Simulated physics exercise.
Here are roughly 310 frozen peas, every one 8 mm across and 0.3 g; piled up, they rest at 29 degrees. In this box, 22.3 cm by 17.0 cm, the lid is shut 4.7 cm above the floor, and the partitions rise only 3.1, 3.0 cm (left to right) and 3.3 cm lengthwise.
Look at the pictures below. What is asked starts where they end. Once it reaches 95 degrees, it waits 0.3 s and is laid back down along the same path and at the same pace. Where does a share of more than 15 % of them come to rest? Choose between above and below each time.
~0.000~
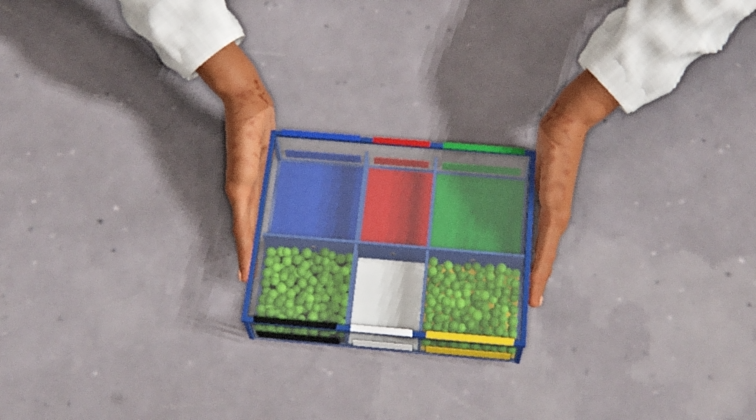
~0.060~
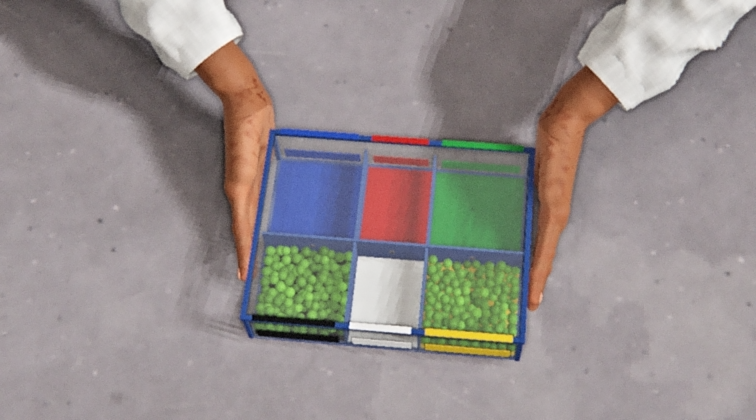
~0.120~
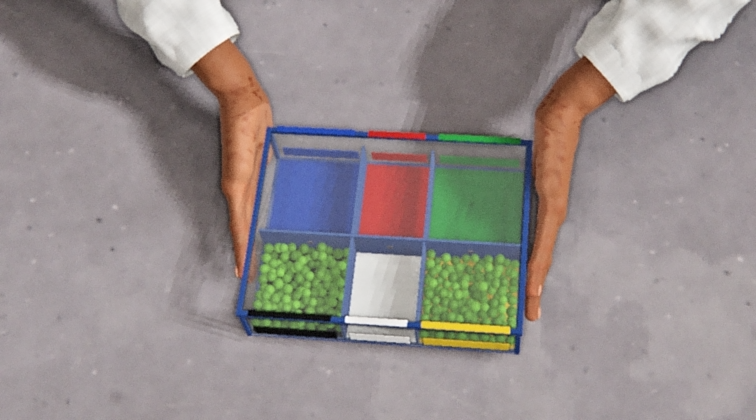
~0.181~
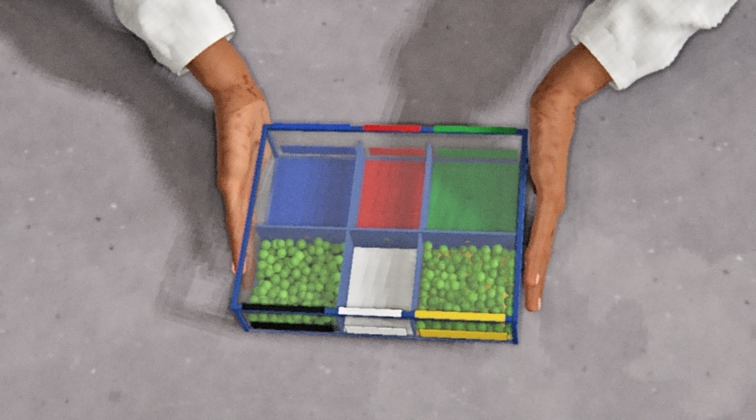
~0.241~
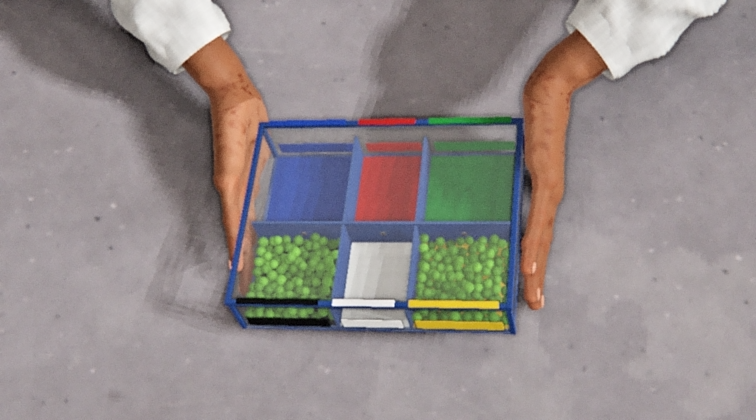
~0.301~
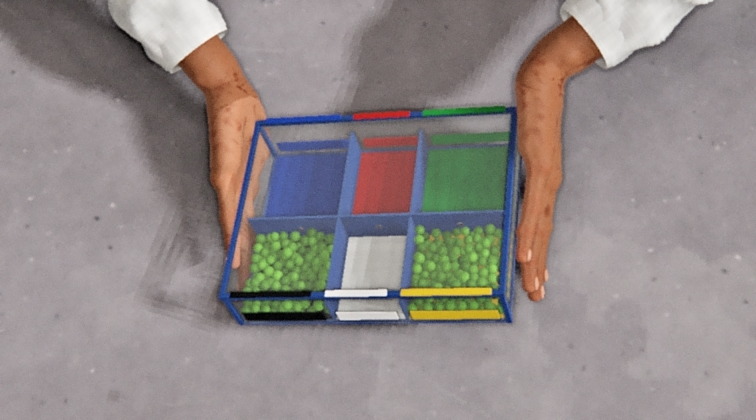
Red: Below, blue: Above, green: Below, yellow: Above, white: Below, black: Above.
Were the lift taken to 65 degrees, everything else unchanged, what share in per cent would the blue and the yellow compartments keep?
The blue compartment would get 5 per cent and the yellow one 45 per cent.
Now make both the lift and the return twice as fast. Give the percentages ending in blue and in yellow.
Blue 20 %, yellow 30 %.
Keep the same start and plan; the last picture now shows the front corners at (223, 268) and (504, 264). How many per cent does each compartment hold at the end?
Red 5; blue 35; green 0; yellow 25; white 0; black 35.
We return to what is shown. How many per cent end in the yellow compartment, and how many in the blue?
Yellow: 30; blue: 25.
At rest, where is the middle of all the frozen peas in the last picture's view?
About (301, 267).
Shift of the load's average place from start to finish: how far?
I'd put the distance at roughly 5.5 cm.
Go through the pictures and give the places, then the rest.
In the first frame, box tilt 0 degrees, front corners at (247, 317) and (521, 342); yellow 50 %, black 50 %.
In the second frame, box tilt 1 degrees, front corners at (246, 316) and (520, 339).
In the third frame, box tilt 4 degrees, front corners at (242, 312) and (517, 330), lowest corner left back.
In the fourth frame, box tilt 8 degrees, front corners at (236, 306) and (513, 317), lowest corner left back.
In the fifth frame, box tilt 11 degrees, front corners at (231, 300) and (507, 305), lowest corner left back.
In the sixth frame, box tilt 15 degrees, front corners at (225, 295) and (500, 291), lowest corner left back; yellow 50 %, black 50 %. Its pace works out near 65 degrees a second.
After 1.76 s, tilt 95 degrees; blue 20 %, yellow 35 %, white 5 %, black 45 %.
After 2.73 s, tilt 48 degrees; blue 25 %, yellow 30 %, black 45 %.
Then, at 3.70 s, tilt 0 degrees; blue 25 %, yellow 30 %, black 45 %.
In the end, at 4.7 s, red 0 %, blue 25 %, green 0 %, yellow 30 %, white 0 %, black 45 %.
